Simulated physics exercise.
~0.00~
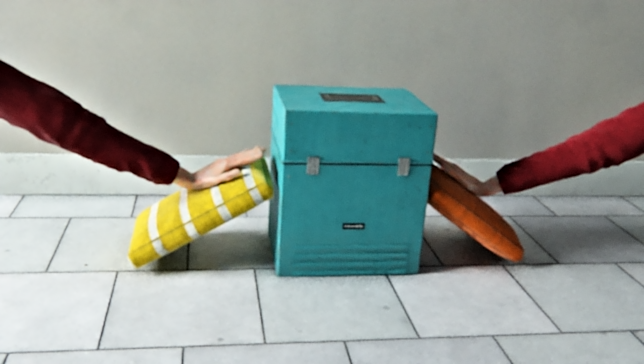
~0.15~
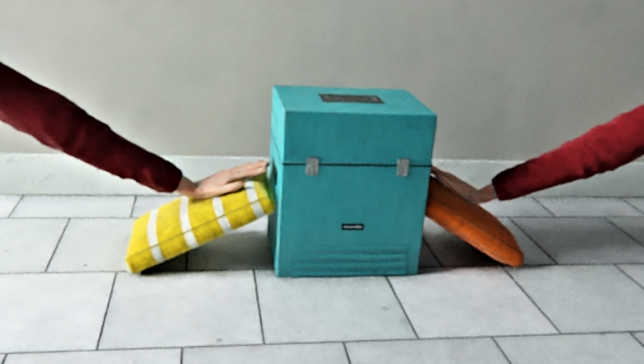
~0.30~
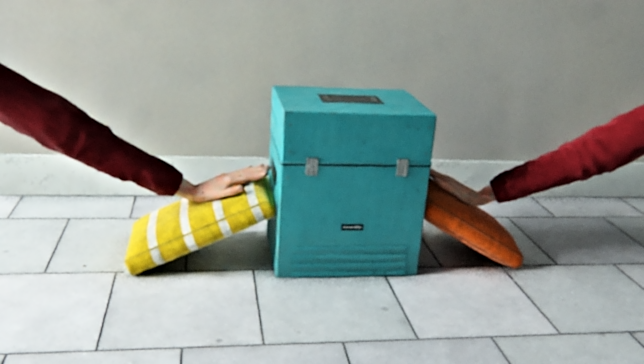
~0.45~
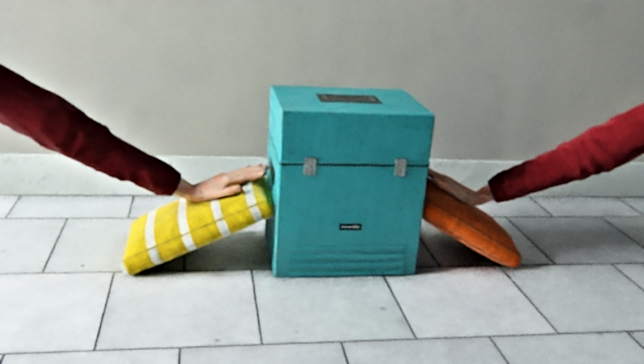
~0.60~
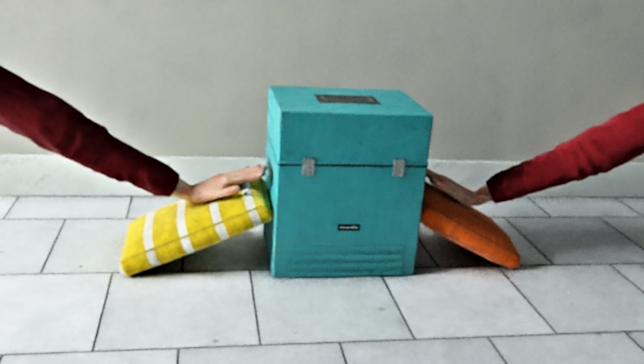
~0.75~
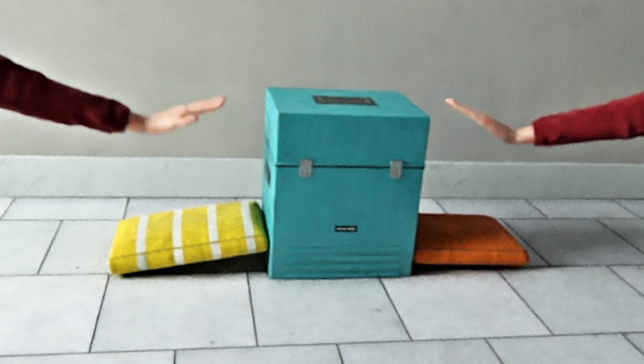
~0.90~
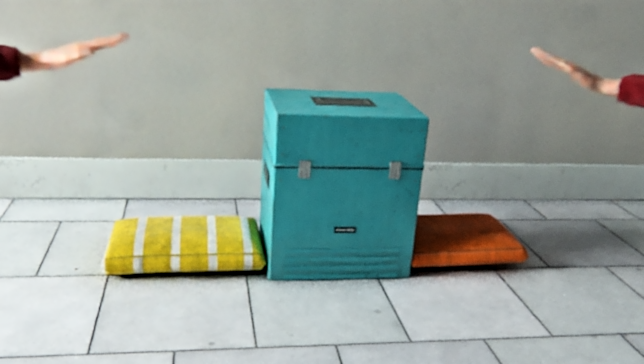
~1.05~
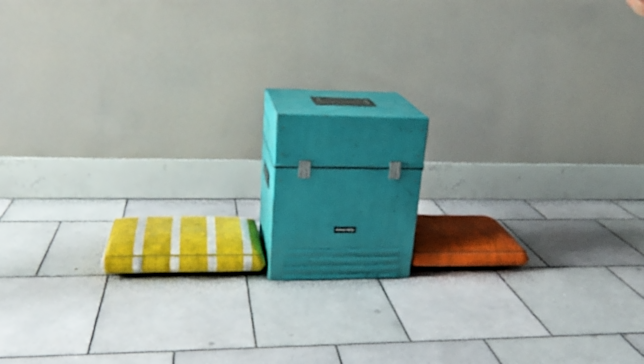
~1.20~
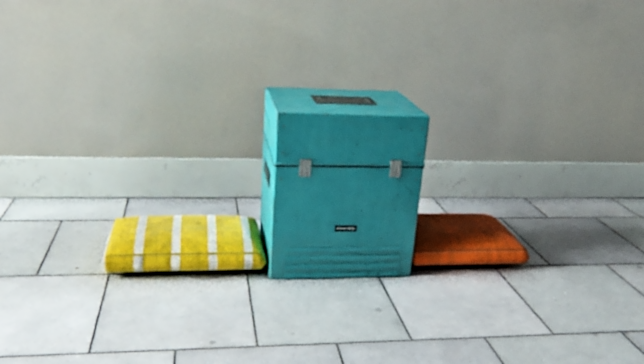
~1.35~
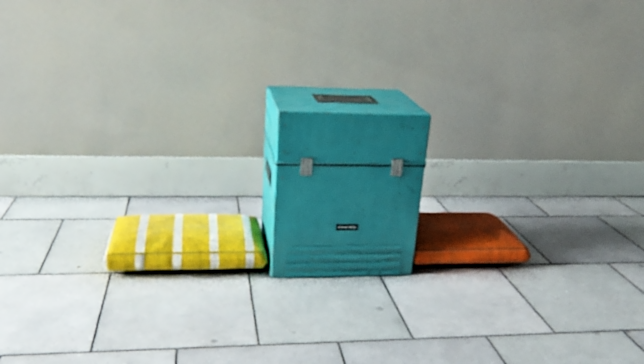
At first, two hands in dark red sleeves reach in from either side, holding a yellow and white striped pillow and an orange cushion-like bag against a turquoise chest on a tiled floor. The pillow leans on the left side and the bag on the right, both sinking slightly under the hands. After a still moment, the hands lift off and draw back, and both soft things drop down. The hands then leave the view. In the end, the pillow and the bag lie flat on the floor beside the unmoved chest.
